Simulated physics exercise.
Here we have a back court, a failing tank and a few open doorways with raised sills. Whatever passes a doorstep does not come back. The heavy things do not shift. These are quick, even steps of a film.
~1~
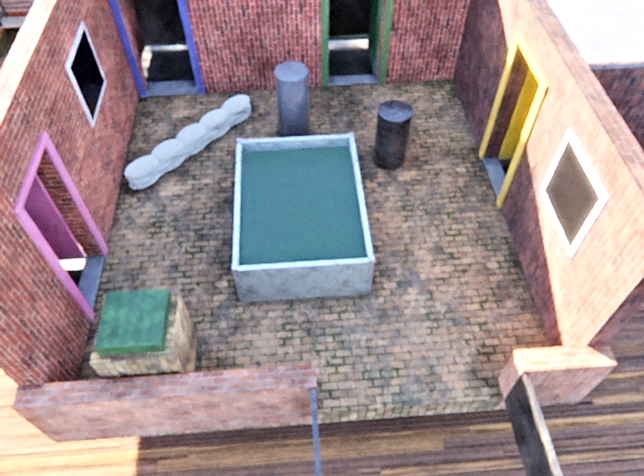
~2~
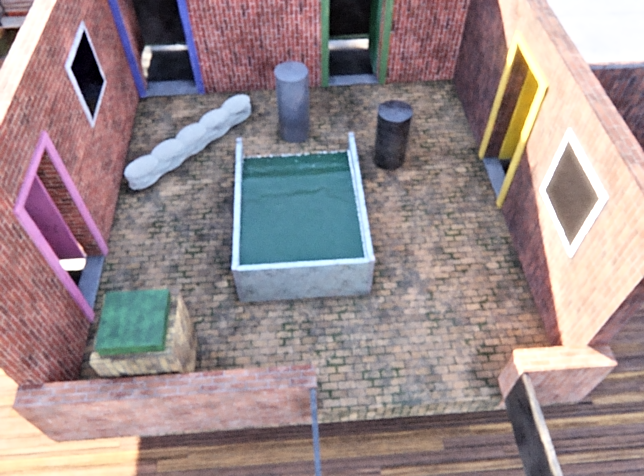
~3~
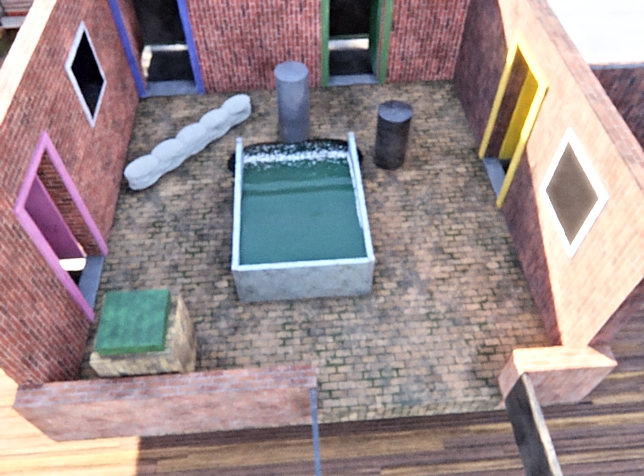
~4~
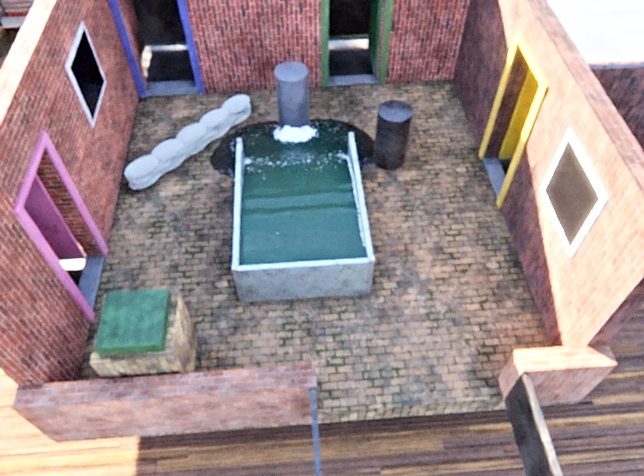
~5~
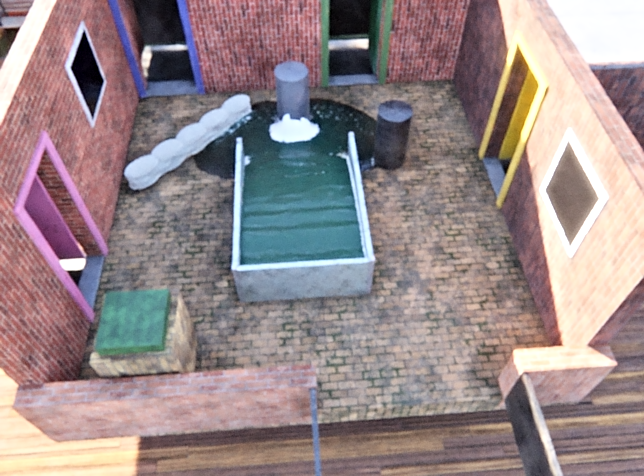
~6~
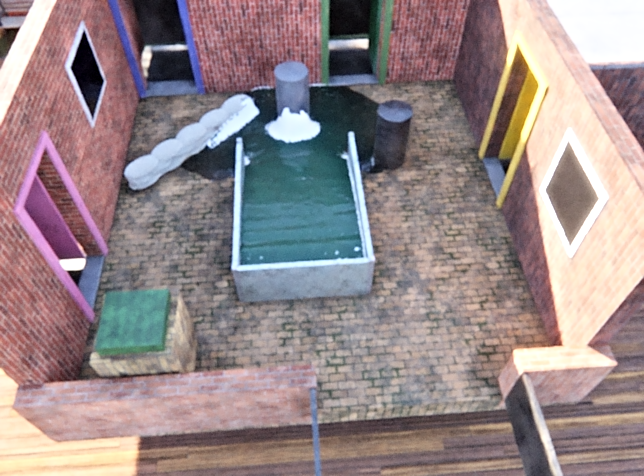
At the start, a rectangular tank of still green water sits in a brick-walled court with coloured doorways. Its far side opens and water pours out, foaming across the paving. The dark pool then spreads around the grey cylinder, reaching the pale lumpy object and the darker cylinder as the tank's level lowers.
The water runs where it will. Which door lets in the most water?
It is the green one.
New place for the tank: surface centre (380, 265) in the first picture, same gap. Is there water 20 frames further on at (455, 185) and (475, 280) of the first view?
In turn: Under water, dry.
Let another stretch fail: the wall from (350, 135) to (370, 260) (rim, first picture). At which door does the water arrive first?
That is the yellow one.
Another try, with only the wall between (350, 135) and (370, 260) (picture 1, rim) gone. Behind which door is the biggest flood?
I say the door marked yellow.
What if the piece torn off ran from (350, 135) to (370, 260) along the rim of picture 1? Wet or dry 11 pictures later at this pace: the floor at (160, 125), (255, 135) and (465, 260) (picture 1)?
In that order: Clear, clear, under water.
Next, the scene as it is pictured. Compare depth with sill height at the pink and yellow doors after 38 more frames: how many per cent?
About 190 and 150 per cent.
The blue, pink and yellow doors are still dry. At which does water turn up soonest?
I say the blue door.
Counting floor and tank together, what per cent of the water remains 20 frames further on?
I make it 88 per cent.
A moment on, water covers 25 % of the floor; green door some in, yellow door not reached, blue door wet at the sill, nothing in, pink door not reached.
Next, water covers 40 % of the floor; green door a lot in, yellow door not reached, blue door wet at the sill, nothing in, pink door not reached.
Then, water covers 60 % of the floor; green door a lot in, yellow door wet at the sill, nothing in, blue door wet at the sill, nothing in, pink door a trickle in.
Later, water covers 90 % of the floor; green door a lot in, yellow door a trickle in, blue door wet at the sill, nothing in, pink door some in.
In the end, water covers 95 % of the floor; green door a lot in, yellow door a trickle in, blue door wet at the sill, nothing in, pink door some in; the green door has let in the most.
